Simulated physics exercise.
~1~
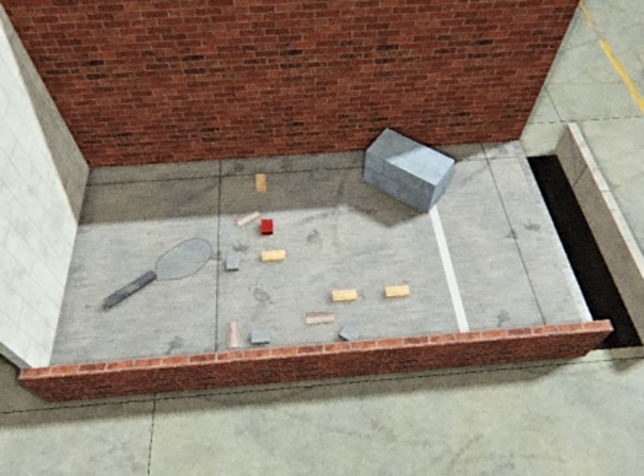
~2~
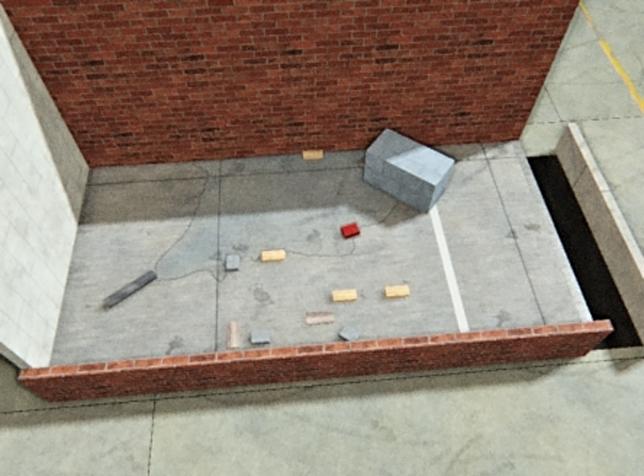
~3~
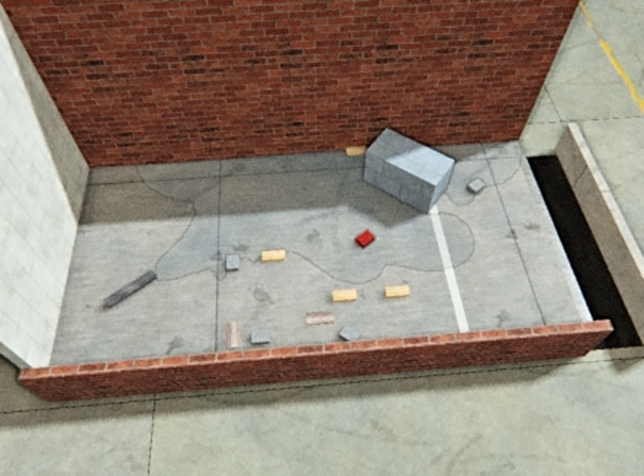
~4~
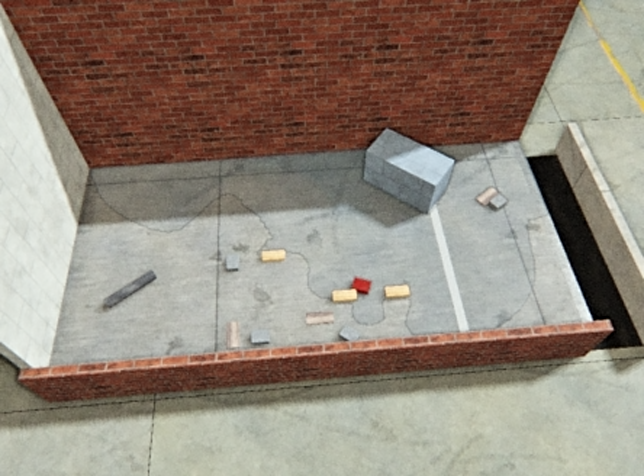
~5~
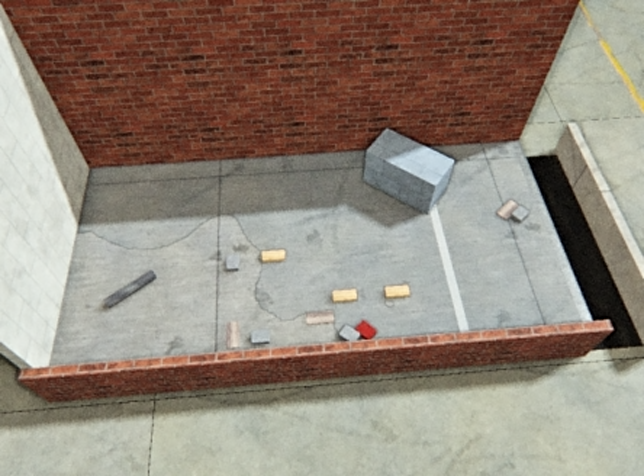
The clip shows water spreading across a walled concrete floor scattered with small blocks, carrying a red block right and then down toward the low front wall. Two others drift to the right side beyond the white line, while the red one ends short of it.
